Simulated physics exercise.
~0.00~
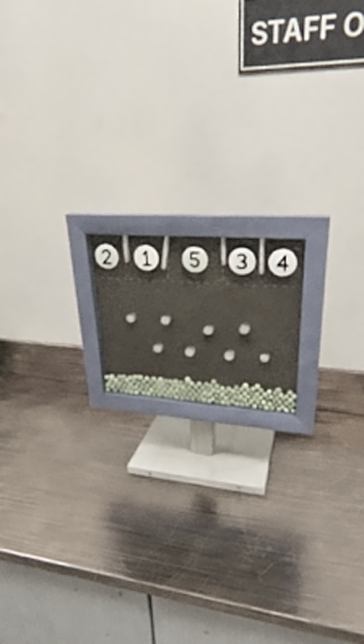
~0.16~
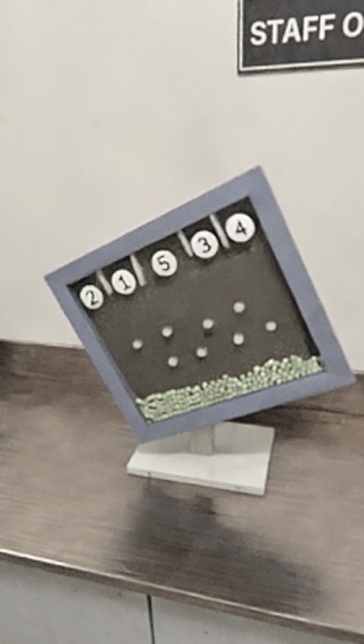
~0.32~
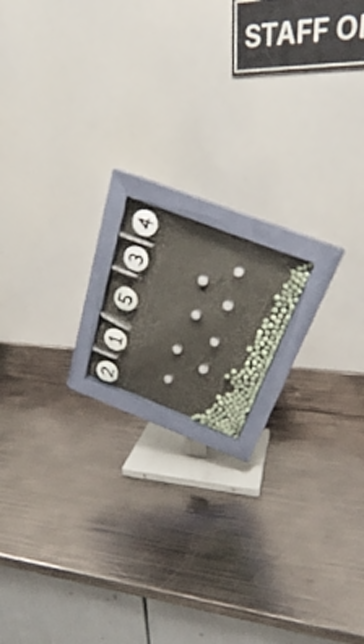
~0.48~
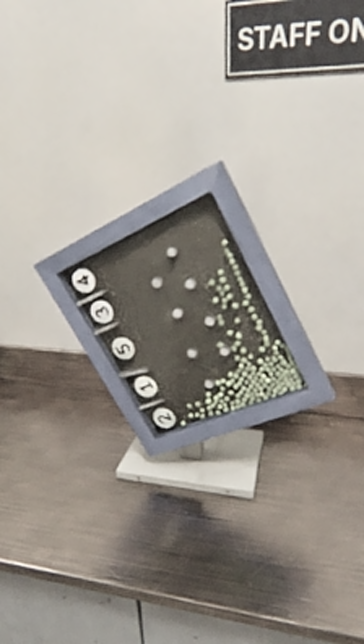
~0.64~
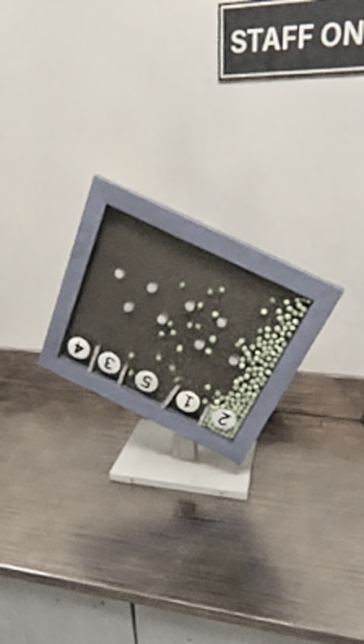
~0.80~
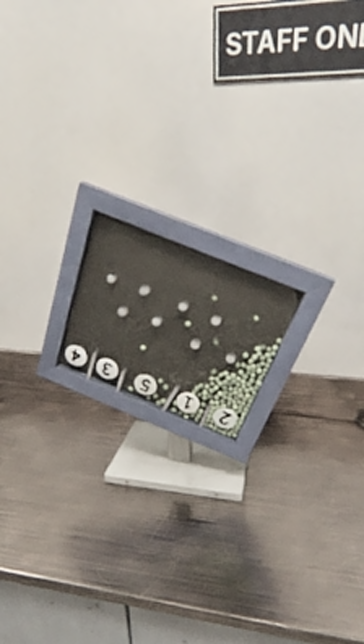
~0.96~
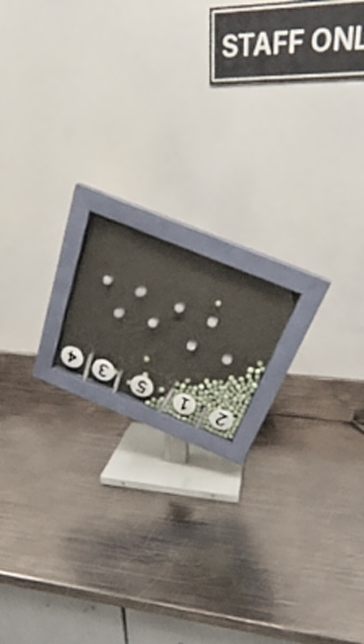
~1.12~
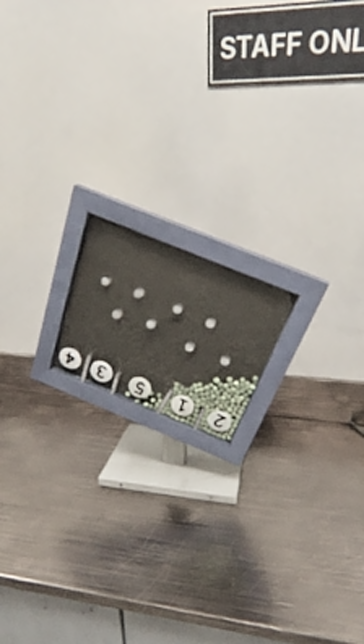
In this clip, a framed case of small pale balls on a stand turns anticlockwise until nearly upside down, and the balls slide along its side, scatter past the pegs and settle mostly over the pockets numbered two and one at the lower right.
